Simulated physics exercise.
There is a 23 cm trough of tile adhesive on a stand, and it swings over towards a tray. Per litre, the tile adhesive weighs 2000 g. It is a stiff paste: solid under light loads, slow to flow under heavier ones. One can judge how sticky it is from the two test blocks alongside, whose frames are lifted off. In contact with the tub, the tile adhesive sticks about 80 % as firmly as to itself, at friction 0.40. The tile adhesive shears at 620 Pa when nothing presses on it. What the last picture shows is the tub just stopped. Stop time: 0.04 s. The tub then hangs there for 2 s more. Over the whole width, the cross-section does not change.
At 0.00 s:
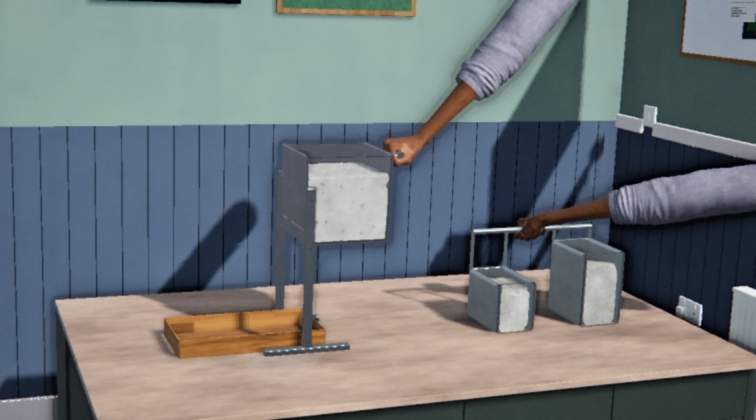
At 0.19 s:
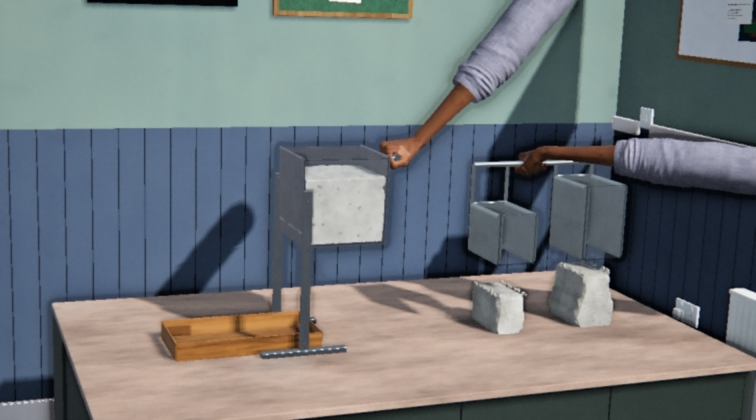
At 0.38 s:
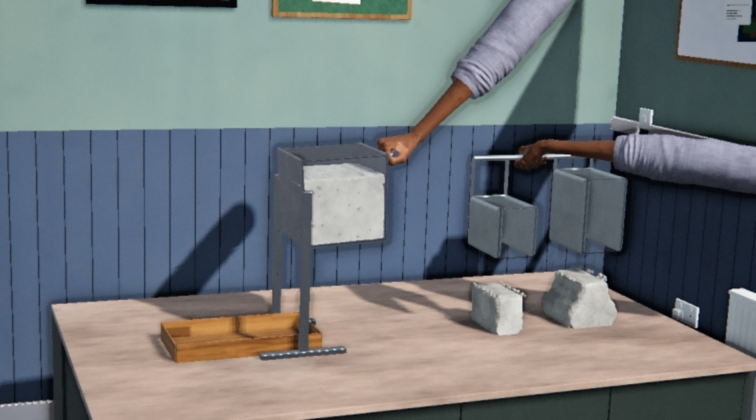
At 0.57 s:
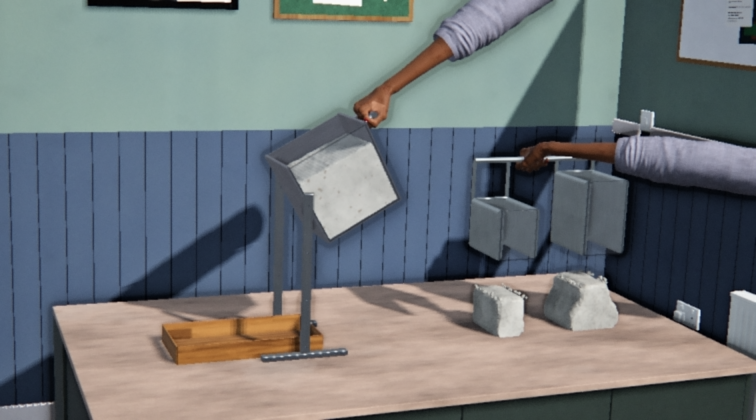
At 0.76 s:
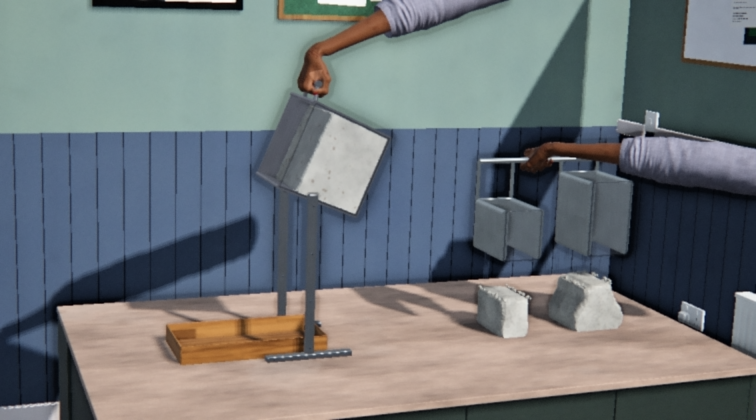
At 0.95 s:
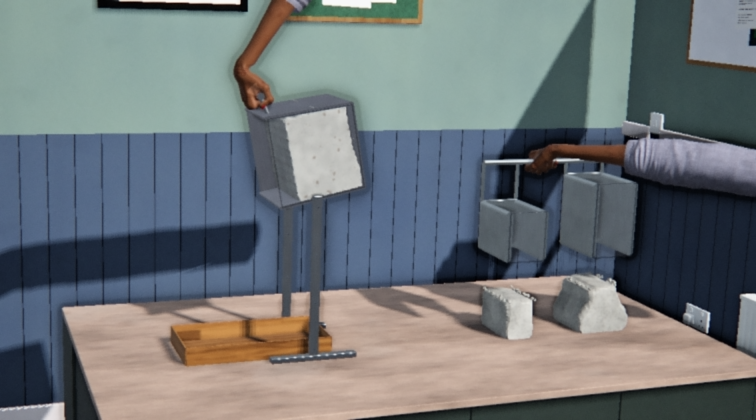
The clip opens with one hand on a tub of pale paste mounted above a wooden tray, while another lifts two grey casings off pale blocks at right. The taller block slumps slightly and widens; the smaller barely changes. Then the first hand swings the tub up and over leftward, the paste staying inside.
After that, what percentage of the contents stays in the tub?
39 %.
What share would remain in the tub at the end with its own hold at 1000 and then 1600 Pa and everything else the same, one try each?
Going in order, it's 45 % and then 95 %.
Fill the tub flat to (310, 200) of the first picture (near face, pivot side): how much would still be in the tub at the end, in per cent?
It would be close to 55 percent.
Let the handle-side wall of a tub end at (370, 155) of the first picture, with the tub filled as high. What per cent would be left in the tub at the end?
The tub would end up holding some 65 % of it.
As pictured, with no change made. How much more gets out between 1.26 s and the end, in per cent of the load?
I'd say close to 7 in a hundred.
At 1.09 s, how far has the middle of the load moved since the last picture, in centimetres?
Something like 7 cm, I'd say.
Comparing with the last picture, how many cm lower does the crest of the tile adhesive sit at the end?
The top ends up some 15 cm below its level in the last picture.
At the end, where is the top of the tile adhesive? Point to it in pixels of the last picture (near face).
Around (330, 164).
After 1.09 s, the tub is at 101 degrees and holds 89 %.
After 1.26 s, the tub is at 101 degrees and holds 47 %.
After 1.43 s, the tub is at 101 degrees and holds 40 %.
After 1.60 s, the tub is at 101 degrees and holds 39 %.
After 2.95 s, the tub is at 101 degrees and holds 39 %.
